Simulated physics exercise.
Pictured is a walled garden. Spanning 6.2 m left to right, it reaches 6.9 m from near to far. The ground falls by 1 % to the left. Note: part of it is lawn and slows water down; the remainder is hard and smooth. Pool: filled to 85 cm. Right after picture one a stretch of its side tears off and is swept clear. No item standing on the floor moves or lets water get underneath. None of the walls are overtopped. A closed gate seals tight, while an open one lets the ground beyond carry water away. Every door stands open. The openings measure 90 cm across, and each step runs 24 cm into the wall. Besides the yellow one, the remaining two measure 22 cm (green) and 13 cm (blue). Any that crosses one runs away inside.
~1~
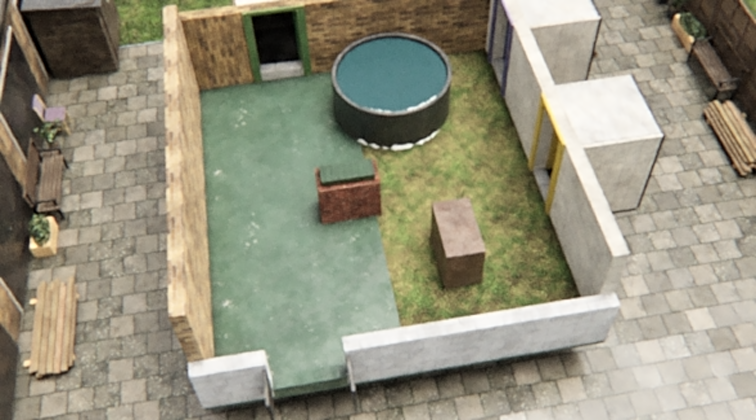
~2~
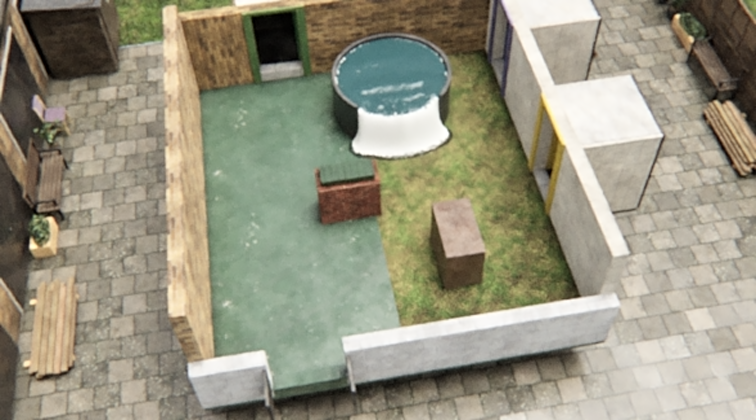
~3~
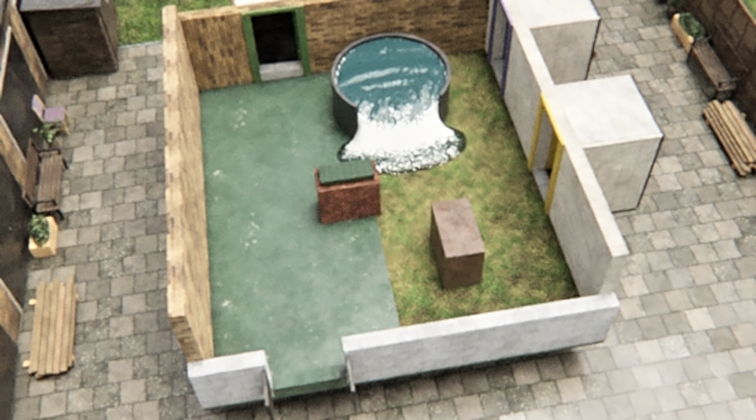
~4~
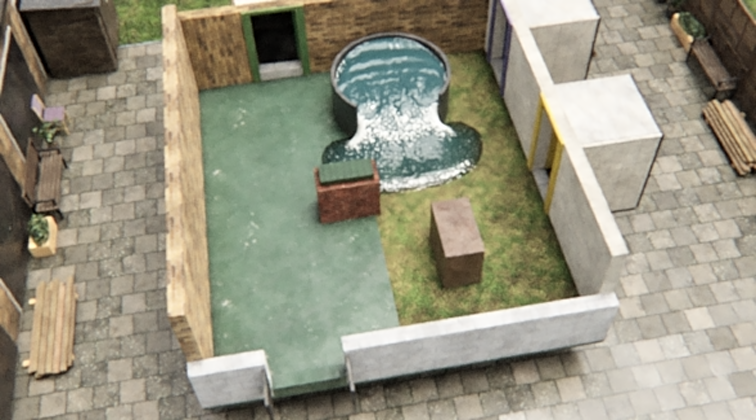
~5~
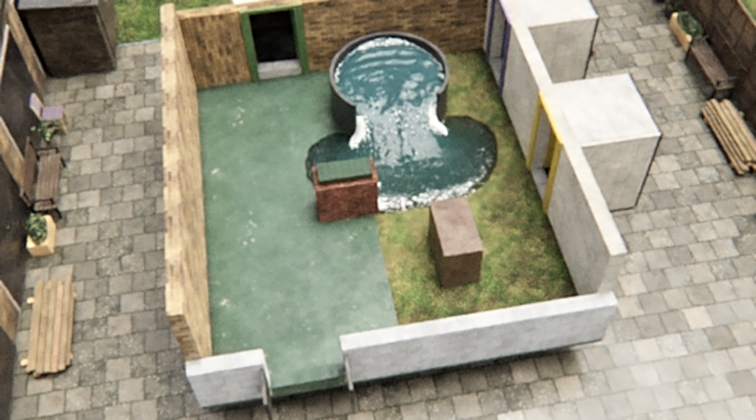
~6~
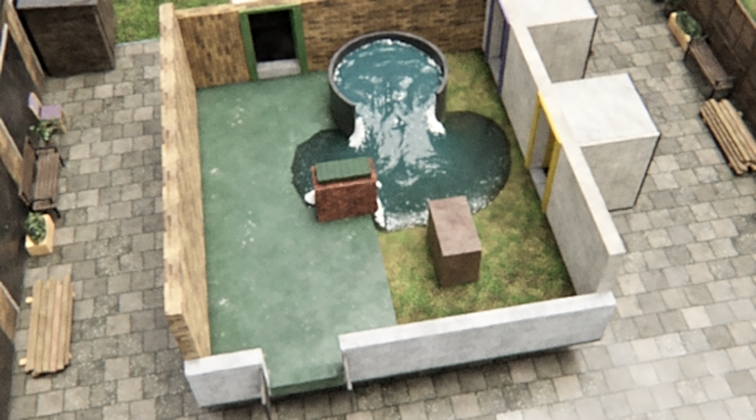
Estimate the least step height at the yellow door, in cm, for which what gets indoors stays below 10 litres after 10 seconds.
Close to 14 cm is just enough.
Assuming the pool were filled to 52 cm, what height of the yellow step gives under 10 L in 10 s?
About 7.5 cm.
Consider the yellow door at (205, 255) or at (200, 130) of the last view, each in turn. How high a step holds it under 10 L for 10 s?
About 11.0 cm, then about 7.5 cm.
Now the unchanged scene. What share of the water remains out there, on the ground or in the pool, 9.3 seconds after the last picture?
Close to 88 in a hundred.
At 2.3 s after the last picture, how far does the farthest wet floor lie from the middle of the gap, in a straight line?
Near 5.8 metres, give or take.
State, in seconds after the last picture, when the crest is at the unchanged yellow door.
That happens close to 2.4 s on the clock.
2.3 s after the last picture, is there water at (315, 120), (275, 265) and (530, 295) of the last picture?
Point by point, the first is spared, the second spared and the third awash.
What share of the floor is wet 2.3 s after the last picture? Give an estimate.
Near 75 per cent of the open floor.
Then, 0.7 s after the last picture water covers 40 % of the floor, deepest (44 cm) near (426, 229); 9 cm at the yellow door, 0 litres in over its 6 cm step.
Then, 2.3 s after the last picture water covers 75 % of the floor, deepest (27 cm) near (520, 331); 16 cm at the yellow door, 38 litres in over its 6 cm step.
Then, 9.3 s after the last picture water covers 100 % of the floor, deepest (18 cm) near (196, 90); 5 cm at the yellow door, 110 litres in over its 6 cm step.
At the yellow door as built, the water peaked near 16 cm, 2.3 s after the last picture.
With a step of 12.5 cm, 16 litres would have come in within the 10 s; with 17 cm, 3 litres. So under 10 litres takes about 14 cm.
